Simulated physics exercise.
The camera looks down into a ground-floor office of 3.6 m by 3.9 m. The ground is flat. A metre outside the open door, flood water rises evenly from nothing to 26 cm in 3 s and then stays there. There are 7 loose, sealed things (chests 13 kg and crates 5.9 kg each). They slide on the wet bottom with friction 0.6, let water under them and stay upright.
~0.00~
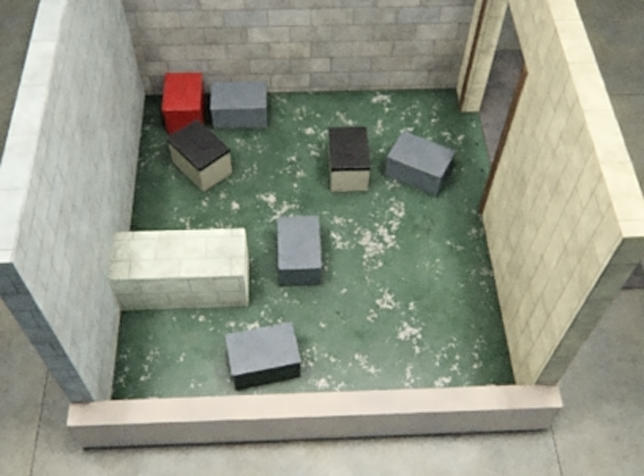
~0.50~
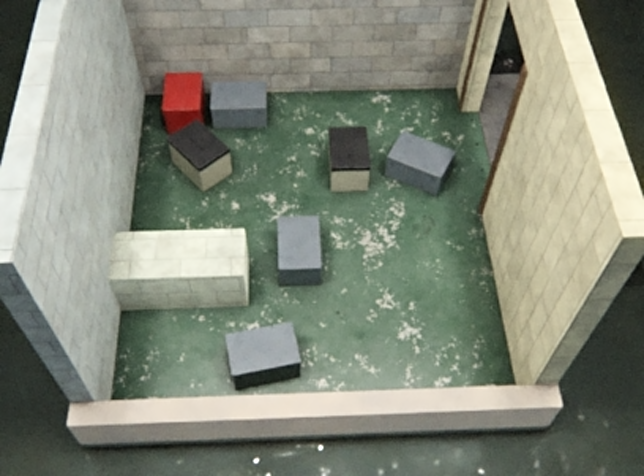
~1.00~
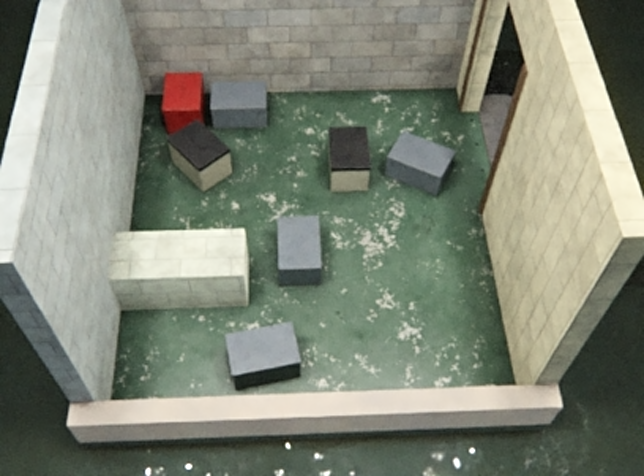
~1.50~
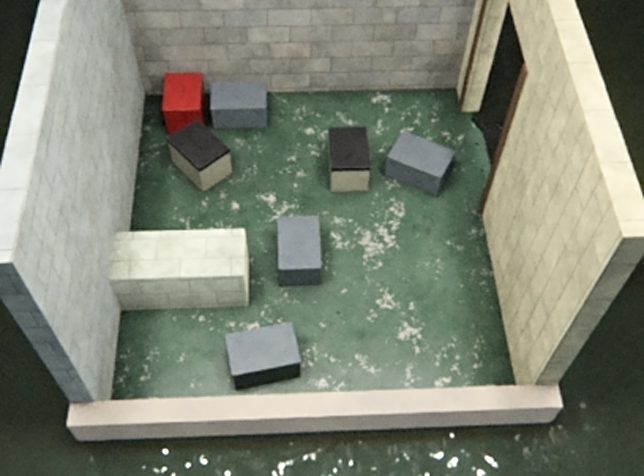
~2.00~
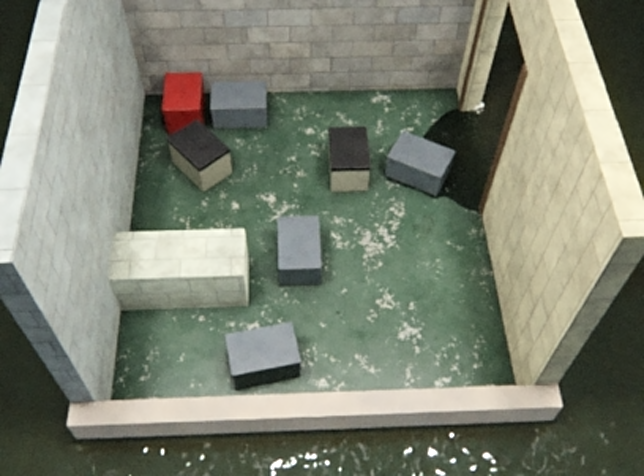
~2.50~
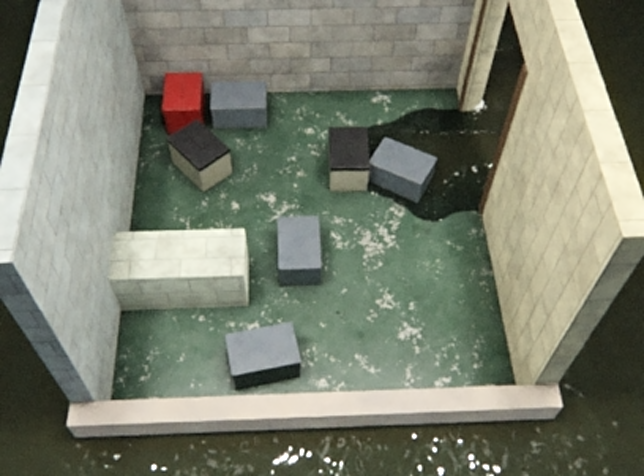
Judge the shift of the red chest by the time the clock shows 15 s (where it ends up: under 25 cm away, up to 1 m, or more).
Red chest gets carried off.
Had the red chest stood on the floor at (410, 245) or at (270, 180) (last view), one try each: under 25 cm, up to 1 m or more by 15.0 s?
In turn: It slides a little; it ends far away.
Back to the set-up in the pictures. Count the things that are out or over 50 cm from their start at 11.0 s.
7 of them.
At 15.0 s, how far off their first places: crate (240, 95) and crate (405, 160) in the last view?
In that order: 200 cm, 120 cm.
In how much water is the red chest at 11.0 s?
Roughly 17 cm.
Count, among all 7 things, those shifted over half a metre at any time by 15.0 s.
7 of them.
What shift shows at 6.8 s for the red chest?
About 60 cm.
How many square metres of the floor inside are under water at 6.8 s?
About 13 m2.
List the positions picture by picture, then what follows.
The first picture shows the red chest at (182, 91), on the bottom; 0.0 m2 under water; 0 of 7 have shifted.
The second picture shows the red chest at (182, 91) rests on the ground; water covers 0.0 m2; 0 of 7 have shifted.
The third picture shows the red chest at (182, 91) rests on the ground; water covers 0.0 m2; 0 of 7 have shifted.
The fourth picture shows the red chest at (182, 91) rests on the ground; 0.0 m2 under water; 0 of 7 have shifted.
The fifth picture shows the red chest at (182, 91), on the bottom; water covers 0.5 m2; 0 of 7 have shifted.
The sixth picture shows the red chest at (182, 91) rests on the ground; water covers 1.3 m2; 1 of 7 have shifted.
After 3.5 s the red chest is near (182, 91), 0.0 m from its start, aground; 0 afloat.
After 6.8 s the red chest is near (173, 126), 0.6 m from its start, afloat; 6 afloat.
After 11.0 s the red chest is near (283, 231), 2.2 m from its start, afloat; 7 afloat.
After 15.0 s the red chest is near (476, 283), 3.8 m from its start, afloat; 7 afloat.
